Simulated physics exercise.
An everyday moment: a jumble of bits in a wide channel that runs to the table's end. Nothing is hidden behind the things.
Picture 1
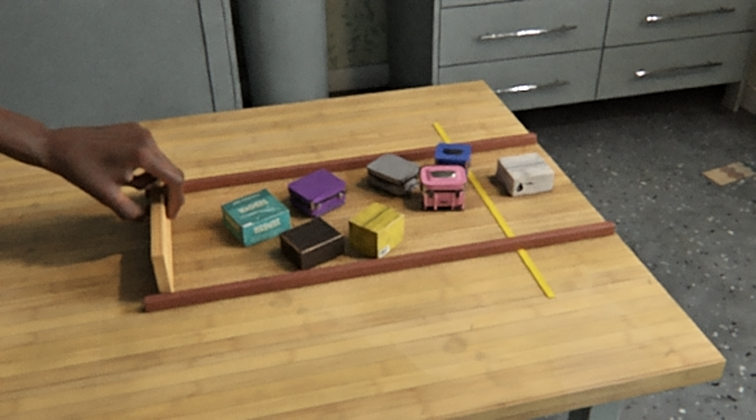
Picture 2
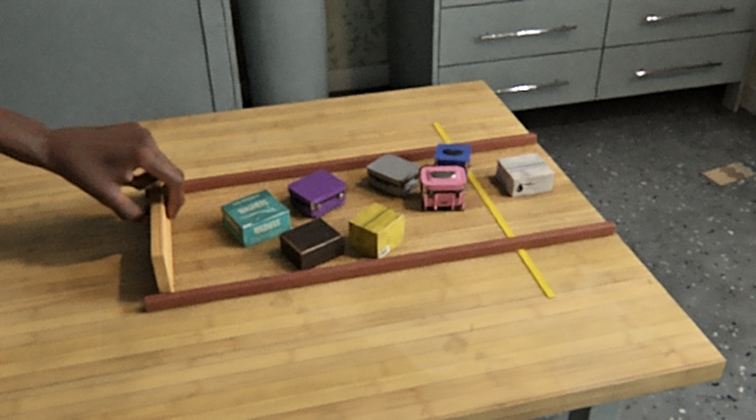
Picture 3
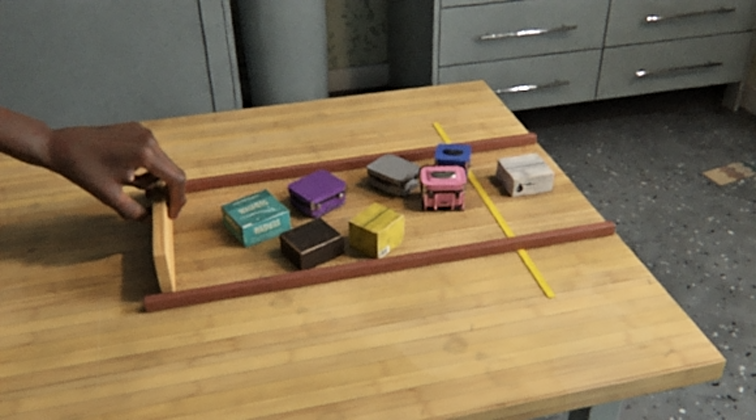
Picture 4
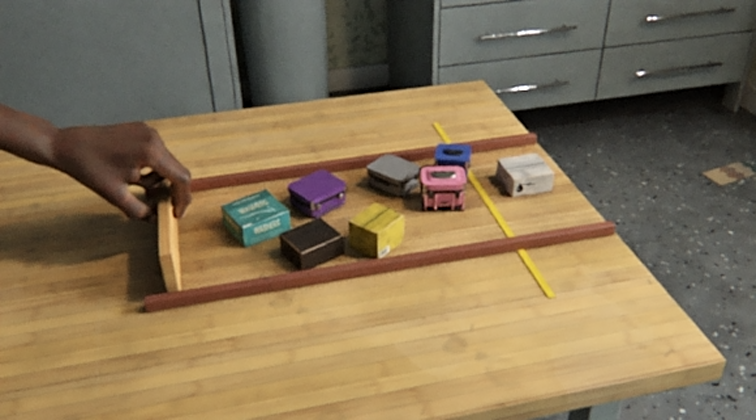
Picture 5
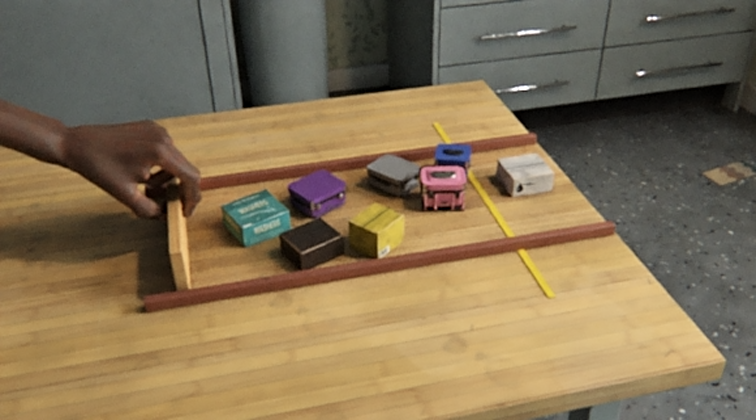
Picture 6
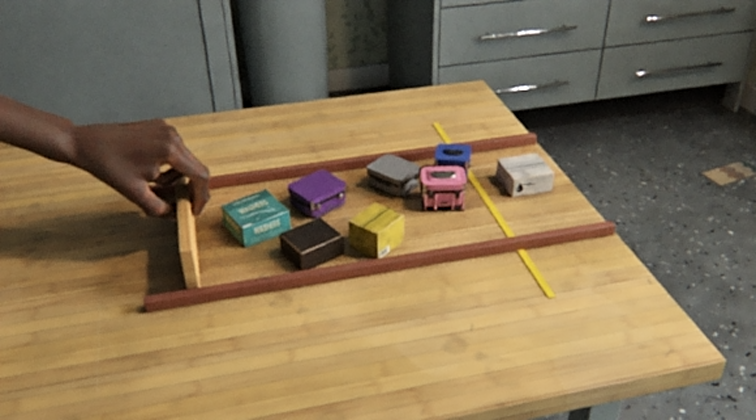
A hand slides an upright wooden board slightly right between two rails toward scattered small boxes.
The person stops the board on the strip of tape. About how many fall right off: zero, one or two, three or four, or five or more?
In the end the number that fall off is one or two.
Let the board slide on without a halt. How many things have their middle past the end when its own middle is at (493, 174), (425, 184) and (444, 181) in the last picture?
In that order 2, 0 and 0.
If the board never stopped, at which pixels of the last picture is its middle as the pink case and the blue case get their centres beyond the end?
Its middle is around (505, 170) and around (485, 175).
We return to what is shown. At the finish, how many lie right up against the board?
3 of them.
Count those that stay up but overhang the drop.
The number is 1.
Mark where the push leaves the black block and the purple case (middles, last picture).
About (528, 216), and the other about (483, 159).
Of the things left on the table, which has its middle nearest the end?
The blue case ends nearest.
Soon after, none off yet; white box at rest near (525, 175); blue case at rest near (453, 163); pink case at rest near (443, 188).
At rest, the number that fall off is one or two; fallen, white box.
